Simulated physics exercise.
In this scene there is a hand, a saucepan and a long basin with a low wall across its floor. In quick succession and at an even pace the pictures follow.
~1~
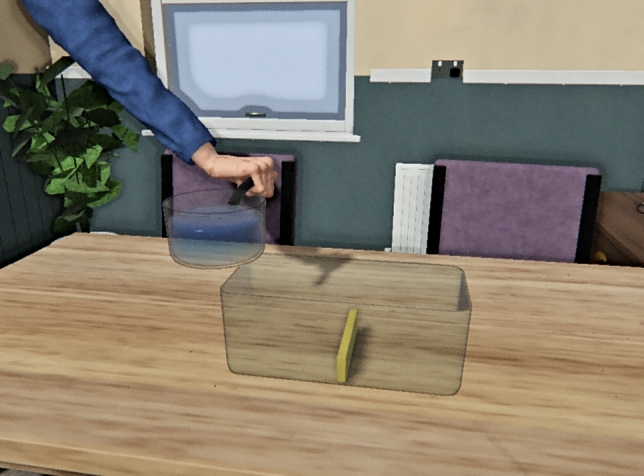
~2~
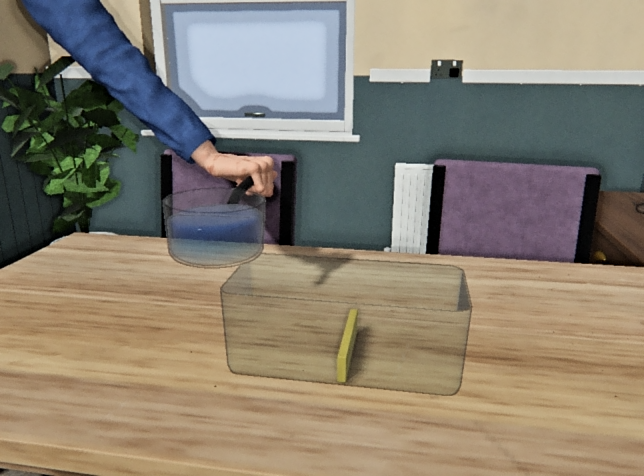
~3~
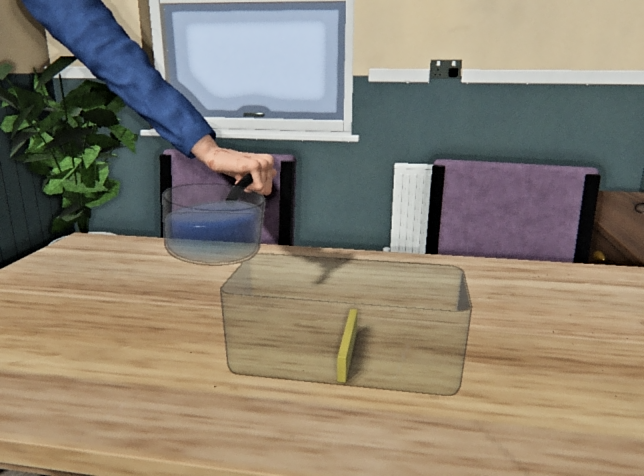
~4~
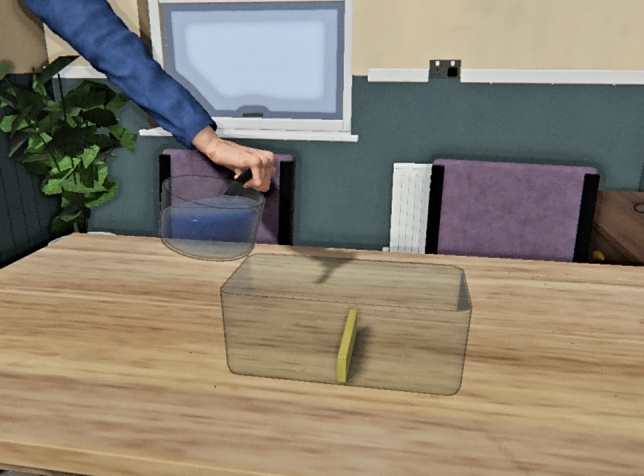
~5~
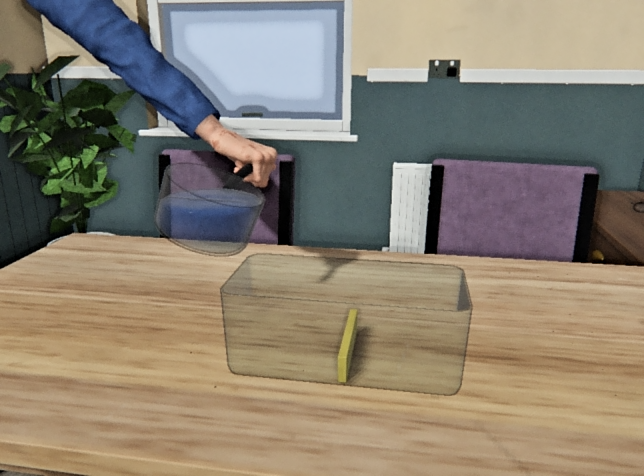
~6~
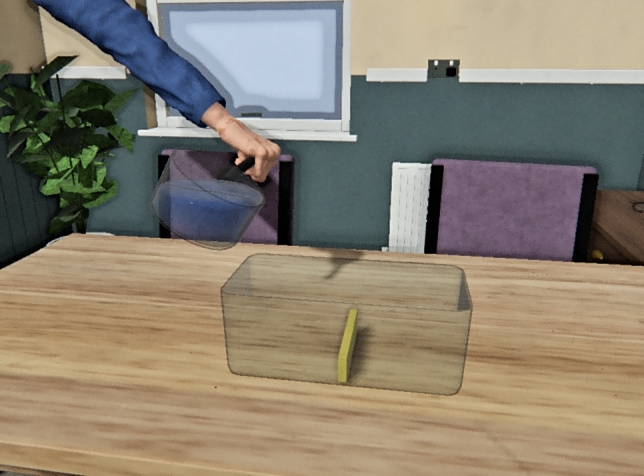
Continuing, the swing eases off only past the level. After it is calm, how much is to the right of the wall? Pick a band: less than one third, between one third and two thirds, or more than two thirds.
It is between one third and two thirds.
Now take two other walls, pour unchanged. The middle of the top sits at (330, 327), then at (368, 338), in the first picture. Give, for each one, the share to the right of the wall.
Try 1: Some 70 %; try 2: 20 %.
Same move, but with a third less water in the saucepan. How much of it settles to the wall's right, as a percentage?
Some 25 parts in a hundred.
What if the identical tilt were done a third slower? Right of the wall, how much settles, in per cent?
Around 30 in a hundred.
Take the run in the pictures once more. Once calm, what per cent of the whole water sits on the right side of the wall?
Roughly 40 %.
A moment on, the saucepan is tipped on its side and 48 per cent is still to pour, 7 is left of the wall and 0 right of it.
Next, the saucepan is tipped right over and 7 per cent is still to pour, 33 is left of the wall and 45 right of it.
Then the saucepan is tipped right over and 1 per cent is still to pour, 48 is left of the wall and 41 right of it.
Later the saucepan is tipped right over and 0 per cent is still to pour, 55 is left of the wall and 42 right of it.
Finally, 55 per cent lies left of the wall, 42 right of it and 3 outside.
